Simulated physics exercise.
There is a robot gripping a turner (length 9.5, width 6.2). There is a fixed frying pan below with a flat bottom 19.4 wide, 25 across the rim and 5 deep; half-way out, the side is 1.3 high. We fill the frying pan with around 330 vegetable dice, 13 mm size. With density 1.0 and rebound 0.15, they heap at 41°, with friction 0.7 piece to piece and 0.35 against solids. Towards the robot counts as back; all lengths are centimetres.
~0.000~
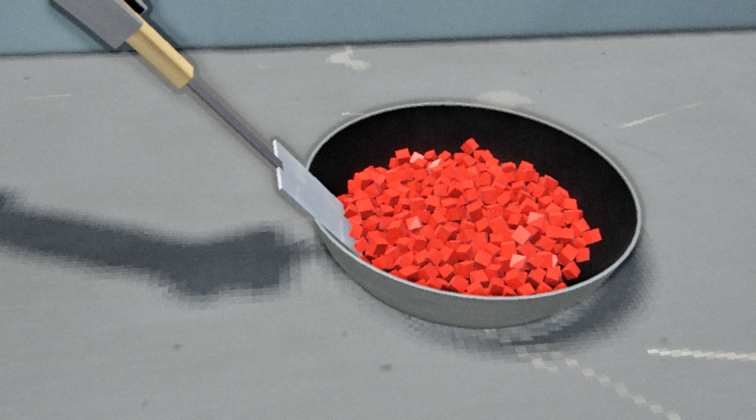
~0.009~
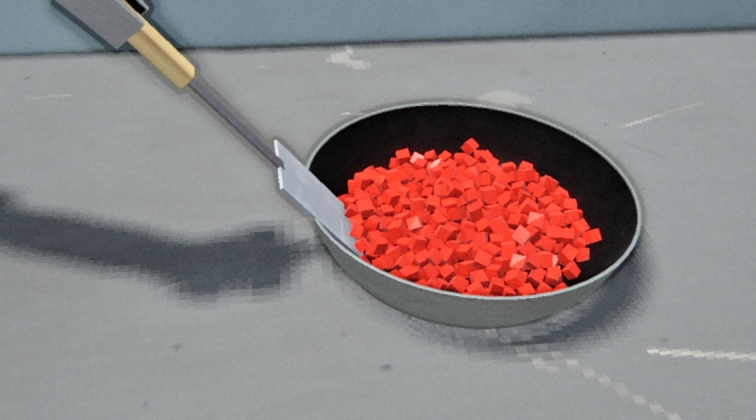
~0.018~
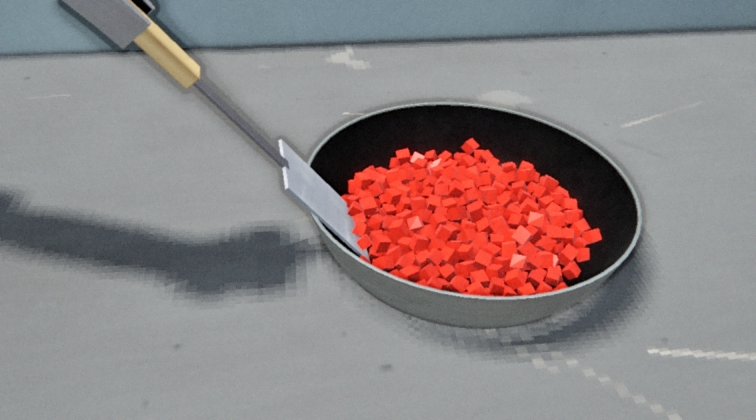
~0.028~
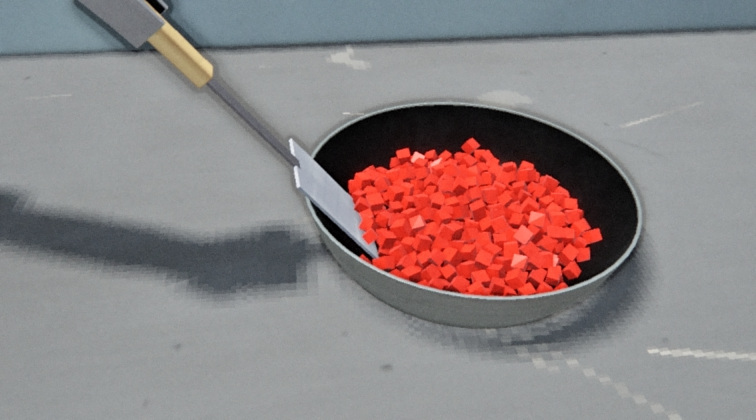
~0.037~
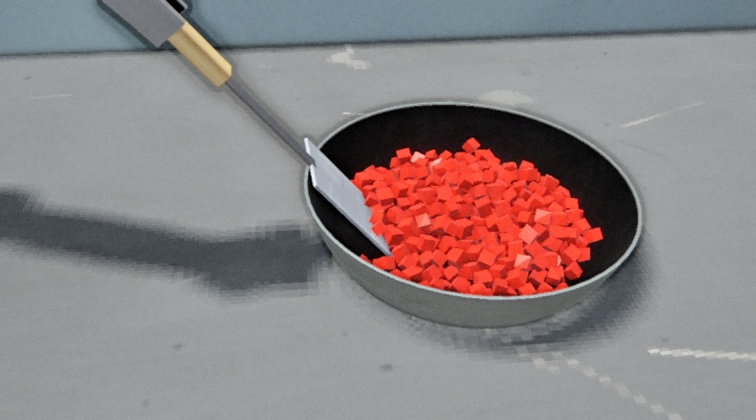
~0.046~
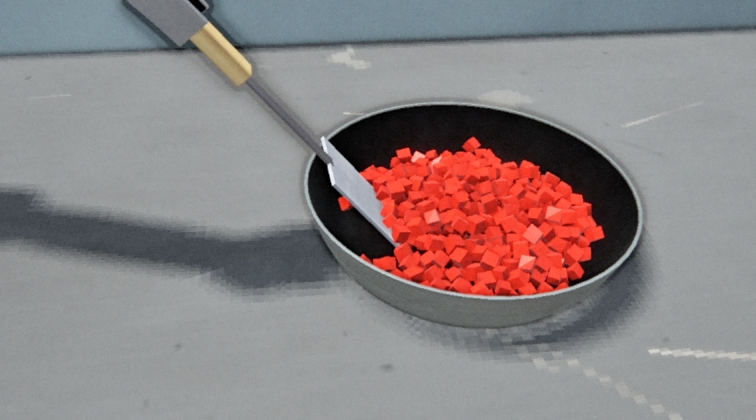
A turner held by a robot gripper reaches in from the upper left, over a grey, scuffed surface with a blue-grey band behind it, seen from above at an angle. Its pale blade rests at the left side of a dark-lined frying pan heaped with bright red dice. Barely moving at first, the turner slides right into the pan, nudging nearby dice while the camera stays still.
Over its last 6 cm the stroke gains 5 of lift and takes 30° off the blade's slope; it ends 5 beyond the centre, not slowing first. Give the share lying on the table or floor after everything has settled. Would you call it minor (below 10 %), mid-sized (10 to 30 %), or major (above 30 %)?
I would call it mid-sized.
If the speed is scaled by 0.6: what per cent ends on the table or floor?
The share would be near 5 in a hundred.
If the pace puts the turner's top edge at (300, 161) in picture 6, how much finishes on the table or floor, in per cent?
0 %.
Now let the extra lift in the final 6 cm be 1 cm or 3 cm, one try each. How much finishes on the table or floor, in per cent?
Roughly 5 % and then 10 %.
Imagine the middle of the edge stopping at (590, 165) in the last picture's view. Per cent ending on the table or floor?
Estimate: Approx. 25 %.
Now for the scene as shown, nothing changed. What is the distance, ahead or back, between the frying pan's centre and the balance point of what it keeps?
Some 3.5 cm ahead of the centre.
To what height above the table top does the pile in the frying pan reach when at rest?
Near 5.5 centimetres high.
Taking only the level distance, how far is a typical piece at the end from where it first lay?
I'd put it at close to 3 centimetres.
After 0.07 s, sloping 51°, highest piece 7 above the table; 334 in the frying pan.
After 0.09 s, sloping 43°, highest piece 8 above the table; 334 in the frying pan.
After 0.30 s, sloping 22°, highest piece 7 above the table; 288 in the frying pan, 34 on the table or floor, 12 on the blade or in flight.
After 1.35 s, sloping 22°, highest piece 5 above the table; 288 in the frying pan, 46 on the table or floor.
At rest, 288 in the frying pan, 46 on the table or floor. That is 14 % on the table or floor.
